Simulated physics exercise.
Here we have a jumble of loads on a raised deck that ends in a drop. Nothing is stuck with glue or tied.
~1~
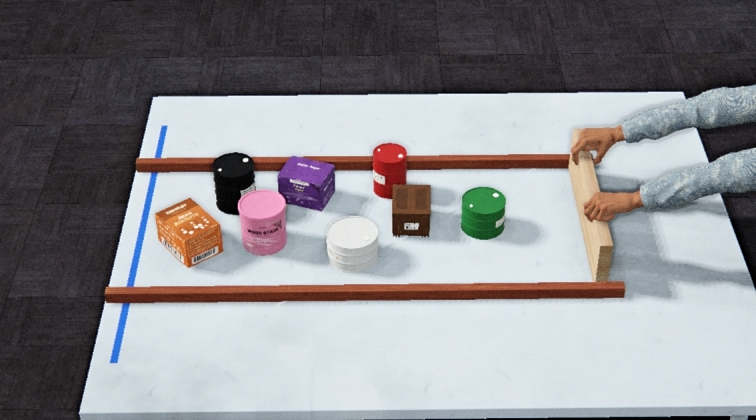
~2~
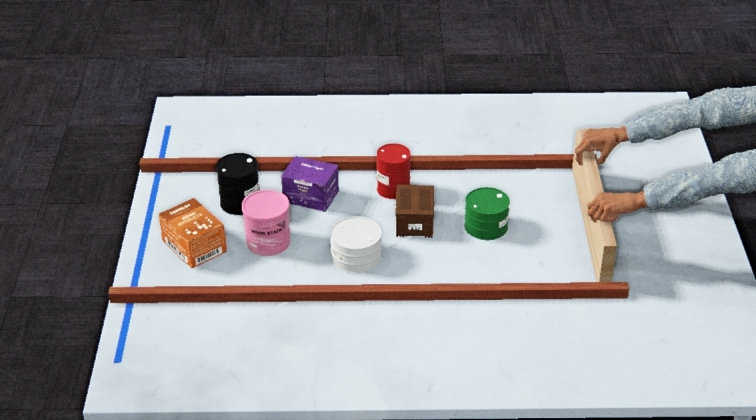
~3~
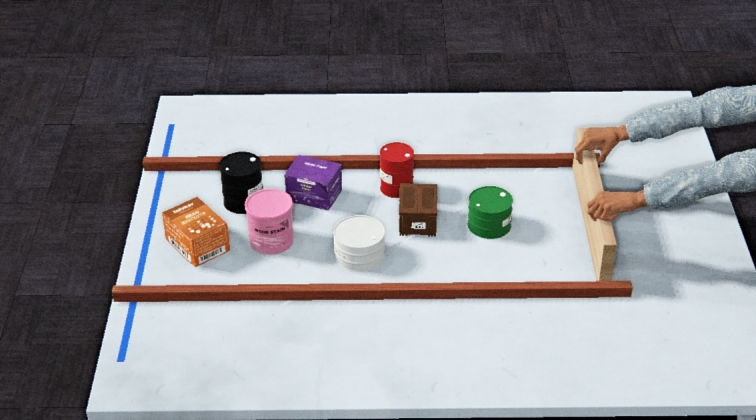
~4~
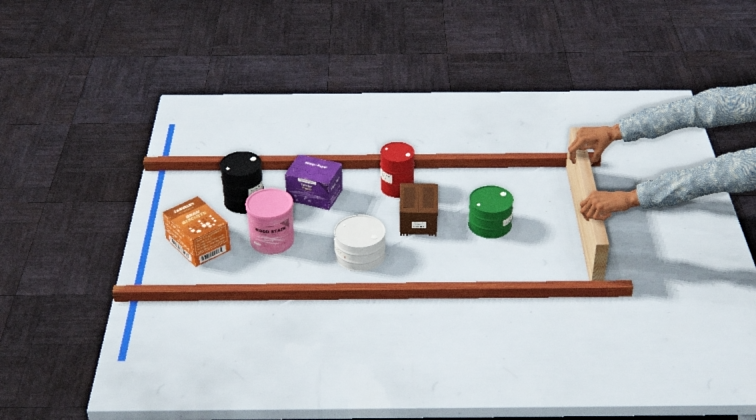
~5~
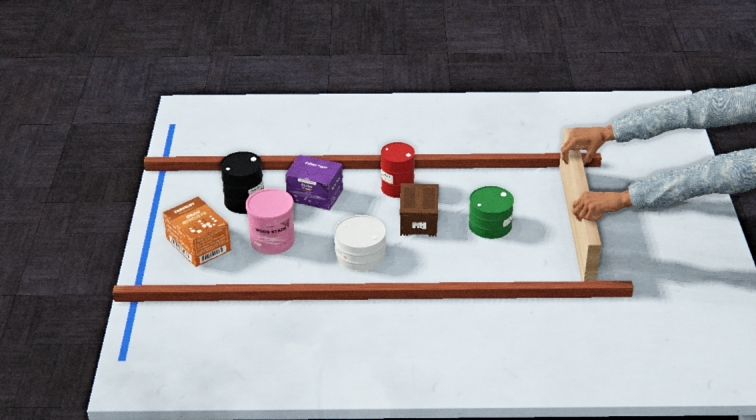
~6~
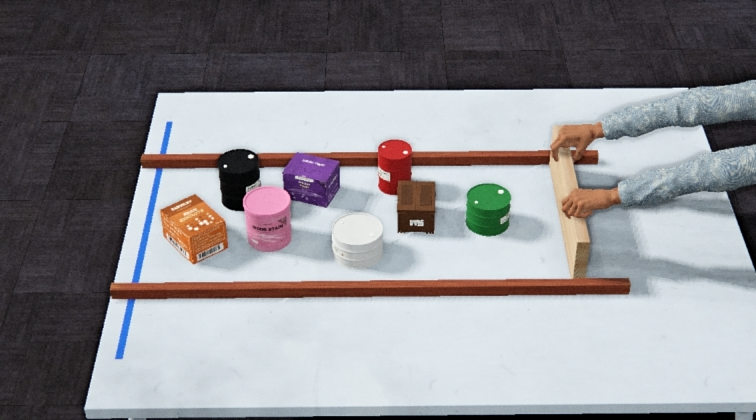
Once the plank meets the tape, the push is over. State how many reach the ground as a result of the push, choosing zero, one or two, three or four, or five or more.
I expect five or a larger number to end up below.
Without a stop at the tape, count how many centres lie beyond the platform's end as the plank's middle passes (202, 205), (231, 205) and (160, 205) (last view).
Respectively 2, 1 and 5.
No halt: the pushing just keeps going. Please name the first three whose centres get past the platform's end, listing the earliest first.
It goes the orange box, after that the black canister, and after that the pink pail.
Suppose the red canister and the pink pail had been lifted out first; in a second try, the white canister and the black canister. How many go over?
First try 5, second try 5.
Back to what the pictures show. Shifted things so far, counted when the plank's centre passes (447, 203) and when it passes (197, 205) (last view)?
The count reaches 2 first and 8 second.
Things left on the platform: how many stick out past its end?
I'd say 1 of them.
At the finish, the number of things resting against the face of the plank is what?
1 in contact.
A little later, none off yet; orange box at rest near (194, 229); black canister at rest near (240, 180); pink pail at rest near (268, 219).
Next, none off yet; orange box at rest near (193, 229); black canister moving near (235, 180); pink pail shifted a little near (247, 224).
Later still, none off yet; orange box shifted about its own width near (112, 228); black canister shifted well along near (136, 181); pink pail shifted well along near (155, 227).
When it is over, the number that fall off is five or more; down, green canister, brown tote, white canister, purple box, pink pail, black canister and orange box.
